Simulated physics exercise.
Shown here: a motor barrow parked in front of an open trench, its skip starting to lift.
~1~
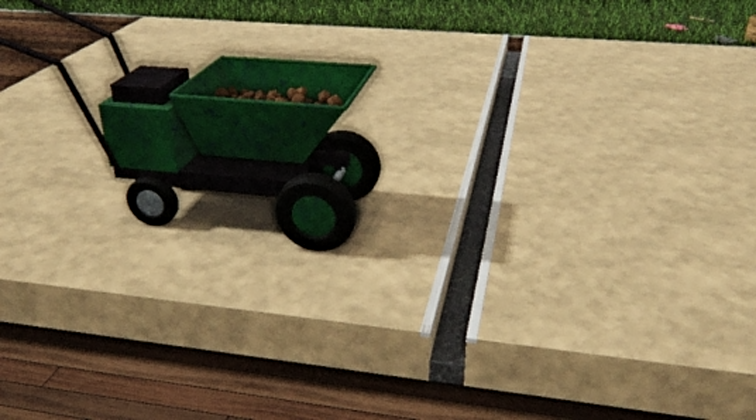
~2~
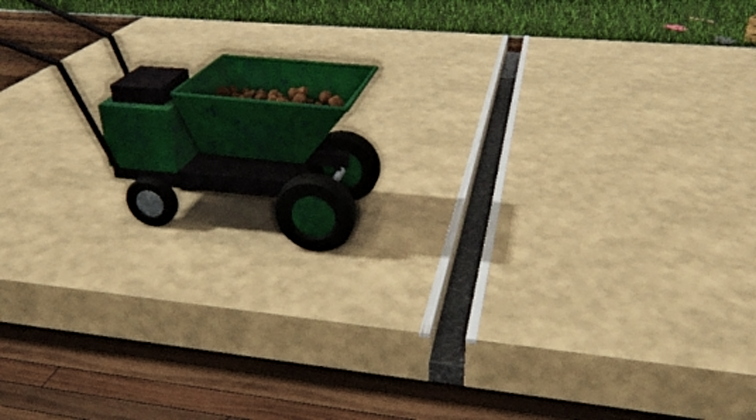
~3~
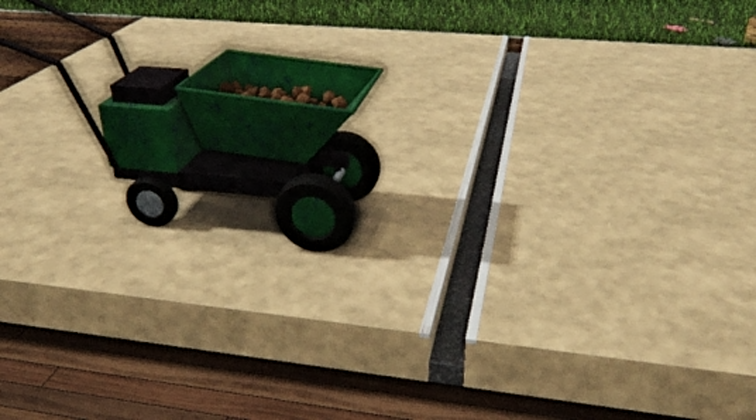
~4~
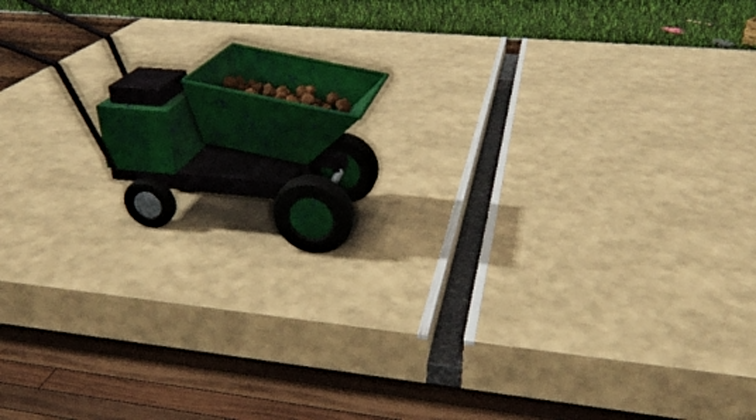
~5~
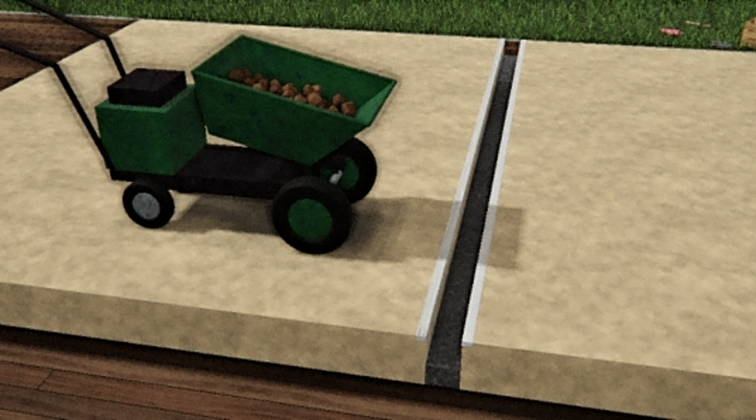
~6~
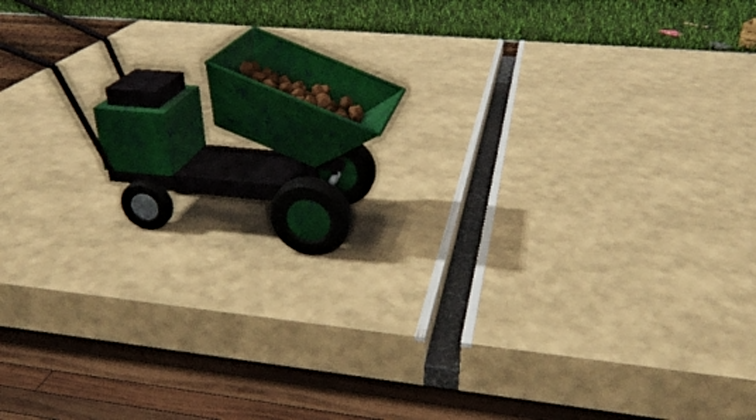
A green motor barrow with black handles and wheels stands at the left on a pale, sand-coloured slab, seen from slightly above and to one side. Brown clods lie in its skip, and a narrow dark trench edged with white strips crosses the slab to its right, with grass behind. The skip starts level, then its rear rises steadily and its front lip tilts down rightward, while the wheels stay in place.
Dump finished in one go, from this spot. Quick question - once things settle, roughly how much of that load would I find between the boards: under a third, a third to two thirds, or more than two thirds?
You would find between one and two thirds there.
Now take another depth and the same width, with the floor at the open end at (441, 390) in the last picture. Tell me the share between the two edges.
The share would be around 70 in a hundred.
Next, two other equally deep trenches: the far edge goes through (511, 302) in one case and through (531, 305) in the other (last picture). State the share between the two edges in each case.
Around 90 percent first, around 100 percent second.
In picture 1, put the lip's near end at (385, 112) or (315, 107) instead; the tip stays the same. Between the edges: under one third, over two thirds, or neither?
First: Under a third; second: One to two thirds.
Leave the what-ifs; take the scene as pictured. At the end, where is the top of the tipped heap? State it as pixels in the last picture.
Approximate top: (458, 232).
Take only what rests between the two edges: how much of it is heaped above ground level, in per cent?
Estimate: Near 25 per cent.
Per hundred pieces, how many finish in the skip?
I'd say close to 15 percent.
Soon after the last picture, skip tipped steeply; all in the skip.
A little later, skip tipped right over; about two thirds in the skip; a stray few short of the trench; about a quarter in or heaped over the trench; a small part beyond it; a stray few falling.
Later still, skip tipped right over; a small part in the skip; a small part short of the trench; about half in or heaped over the trench; about a quarter beyond it.
At rest, skip tipped right over; a small part in the skip; a small part short of the trench; about half in or heaped over the trench; about a quarter beyond it.
